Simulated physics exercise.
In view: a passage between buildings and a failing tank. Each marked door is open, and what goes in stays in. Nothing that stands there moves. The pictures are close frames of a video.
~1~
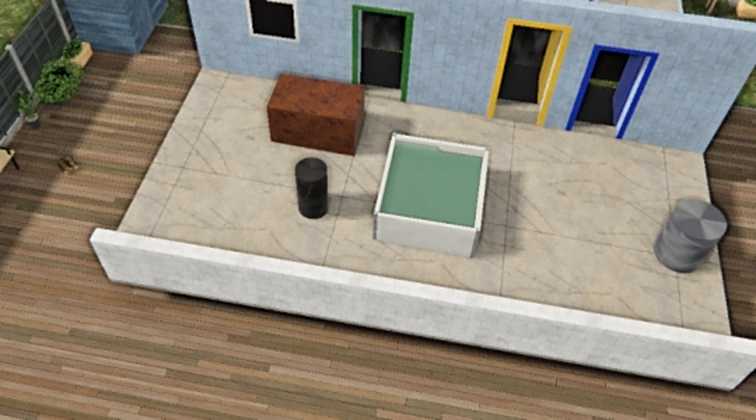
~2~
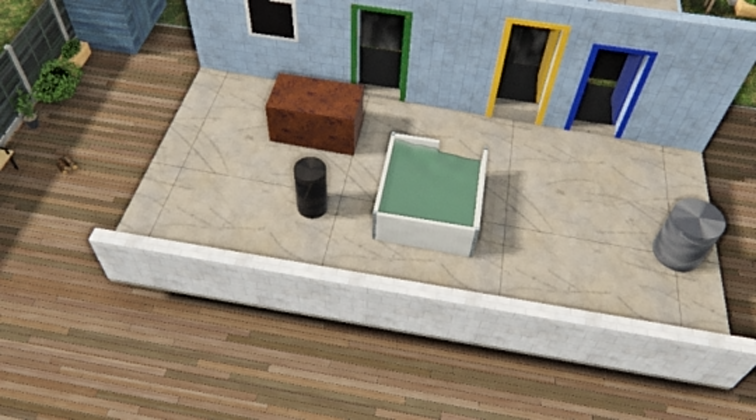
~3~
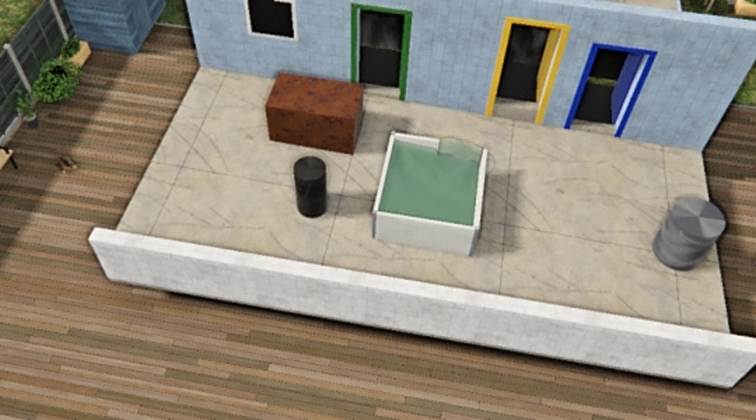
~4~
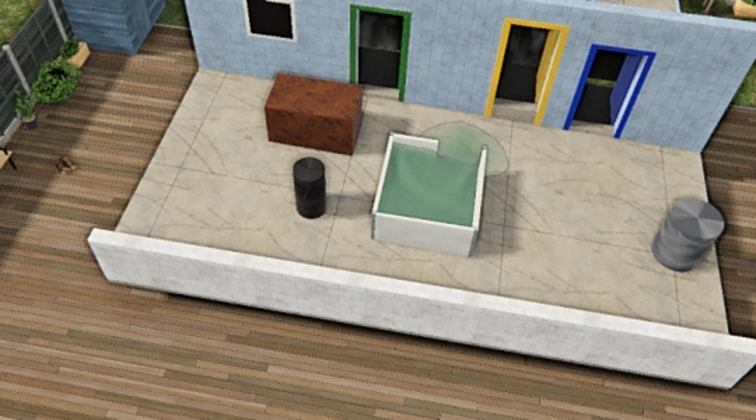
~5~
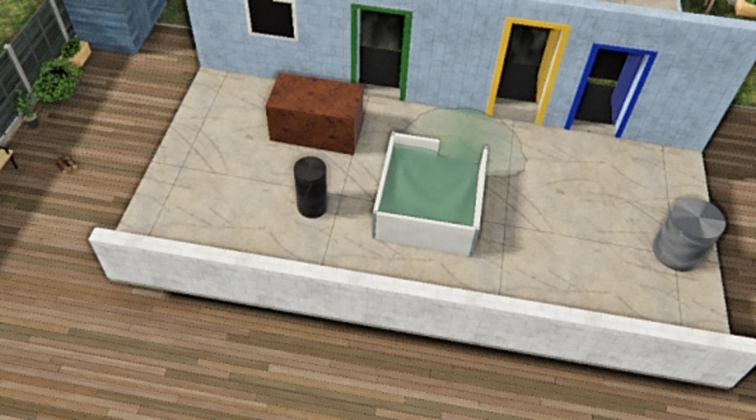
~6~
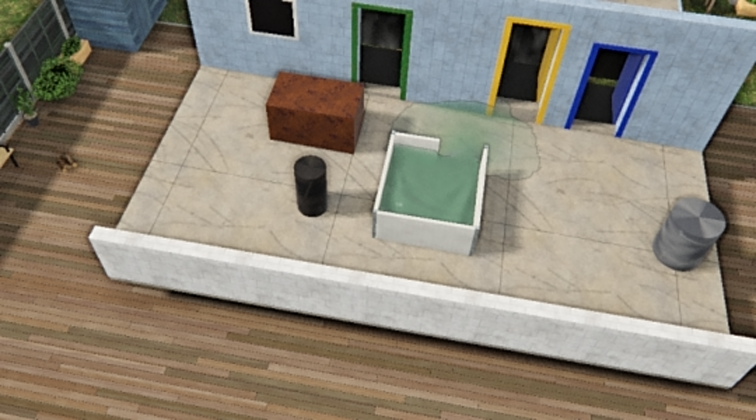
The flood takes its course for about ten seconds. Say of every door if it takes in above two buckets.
The blue door holds within the limit; the green door holds within the limit; the yellow door holds within the limit.
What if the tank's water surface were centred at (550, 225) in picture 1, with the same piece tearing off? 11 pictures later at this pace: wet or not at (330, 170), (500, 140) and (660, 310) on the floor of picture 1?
As listed: Free of water, flooded, not flooded.
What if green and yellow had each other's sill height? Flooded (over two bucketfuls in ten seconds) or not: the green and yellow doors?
Then: The green door takes less; the yellow door takes more.
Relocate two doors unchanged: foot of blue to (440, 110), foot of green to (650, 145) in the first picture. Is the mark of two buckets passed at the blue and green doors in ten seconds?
Then: The blue door takes more, the green door keeps below it.
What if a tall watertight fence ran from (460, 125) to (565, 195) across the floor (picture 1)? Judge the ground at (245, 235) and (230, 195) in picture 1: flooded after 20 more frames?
In turn: Clear, free of water.
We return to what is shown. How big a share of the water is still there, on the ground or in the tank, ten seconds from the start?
About 48 per cent.
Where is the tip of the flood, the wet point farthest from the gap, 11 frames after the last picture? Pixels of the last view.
Roughly at (682, 150).
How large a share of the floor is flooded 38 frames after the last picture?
Some 45 per cent.
A moment on, water covers 10 % of the floor; the blue door wet at the sill, nothing in, the green door wet at the sill, nothing in, the yellow door wet at the sill, nothing in.
Next, water covers 20 % of the floor; the blue door under two buckets in, the green door wet at the sill, nothing in, the yellow door under two buckets in.
Then, water covers 35 % of the floor; the blue door under two buckets in, the green door wet at the sill, nothing in, the yellow door under two buckets in.
Later, water covers 45 % of the floor; the blue door under two buckets in, the green door wet at the sill, nothing in, the yellow door under two buckets in.
In the end, water covers 45 % of the floor; the blue door under two buckets in, the green door wet at the sill, nothing in, the yellow door under two buckets in.
